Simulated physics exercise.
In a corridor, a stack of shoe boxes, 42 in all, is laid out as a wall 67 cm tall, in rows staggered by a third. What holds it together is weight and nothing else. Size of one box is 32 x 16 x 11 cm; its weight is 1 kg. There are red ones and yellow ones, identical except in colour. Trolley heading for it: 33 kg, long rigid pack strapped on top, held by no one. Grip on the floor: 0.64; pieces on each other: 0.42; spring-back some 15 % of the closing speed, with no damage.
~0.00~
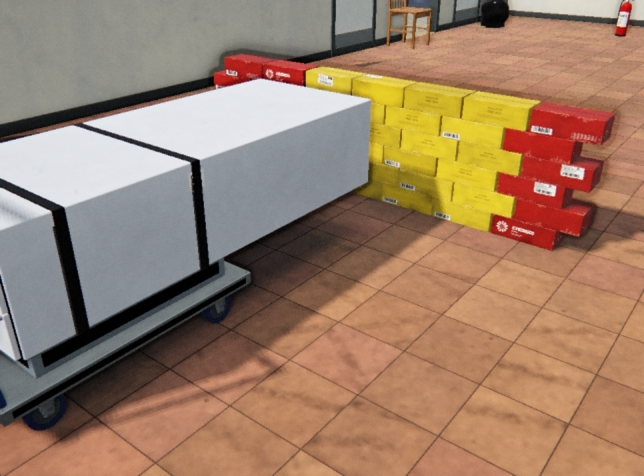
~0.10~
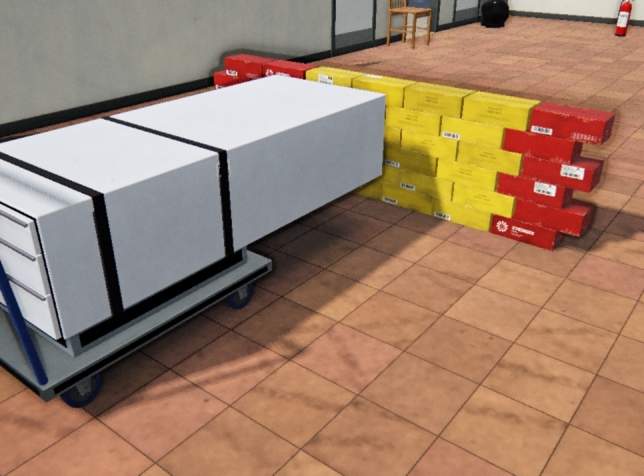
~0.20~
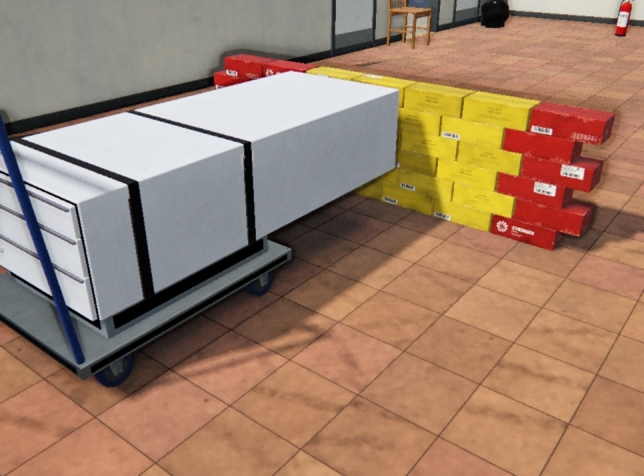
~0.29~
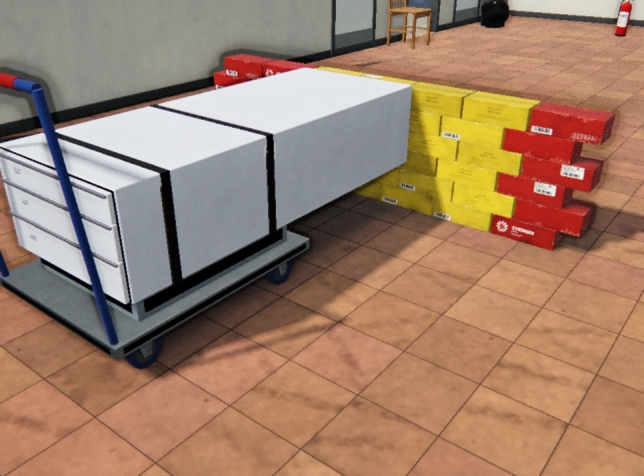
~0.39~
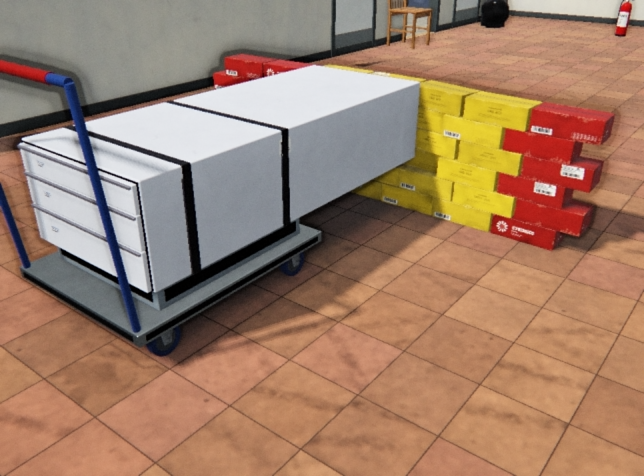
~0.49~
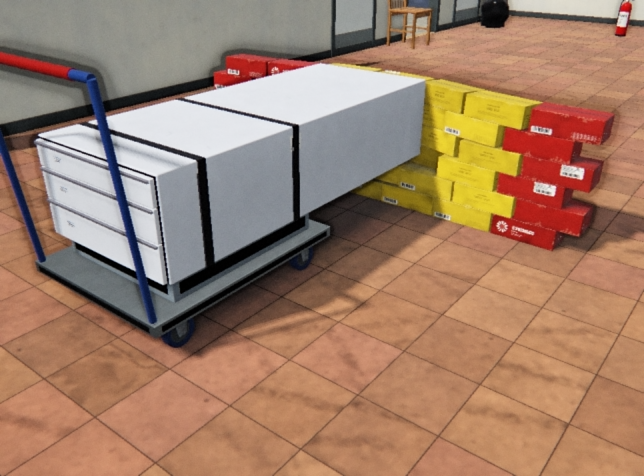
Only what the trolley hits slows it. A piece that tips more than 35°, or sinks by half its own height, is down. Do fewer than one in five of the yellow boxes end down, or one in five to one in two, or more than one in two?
It is more than one in two.
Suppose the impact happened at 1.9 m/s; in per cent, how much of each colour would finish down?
Red 30%, yellow 60%.
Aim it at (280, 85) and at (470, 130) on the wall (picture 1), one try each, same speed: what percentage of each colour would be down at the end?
You'd get red at 50 followed by 30, and yellow at 20 followed by 70 percent.
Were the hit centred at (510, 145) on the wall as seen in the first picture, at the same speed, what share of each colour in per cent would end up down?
Result - red: 20 %; yellow: 40 %.
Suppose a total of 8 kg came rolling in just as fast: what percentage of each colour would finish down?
Result: Red 0 and yellow 0 in a hundred.
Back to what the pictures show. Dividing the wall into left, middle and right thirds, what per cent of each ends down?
40, 80 and 30 per cent, from left to right.
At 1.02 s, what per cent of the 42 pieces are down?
45 per cent.
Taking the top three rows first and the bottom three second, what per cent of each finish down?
The top part comes to 70 per cent, the bottom part to 20 per cent.
Around 0.70 s, load 23 cm past the wall's line, still rolling; 8 of the 21 yellow boxes down (8 of 42 in all colours); top yellow box tipped 35°, 12 cm lower; top red box tipped 18°.
Around 1.02 s, load 35 cm past the wall's line, still rolling; 13 of the 21 yellow boxes down (19 of 42 in all colours); top yellow box upside down; top red box tipped 63°, 39 cm lower.
Finally (1.9 s), load 58 cm past the wall's line, still rolling; 13 of the 21 yellow boxes down (19 of 42 in all colours); top yellow box upside down; top red box 56 cm lower. That is 62 per cent. Seen by the last camera, middles, top yellow box near (499, 146), top red box near (338, 109).
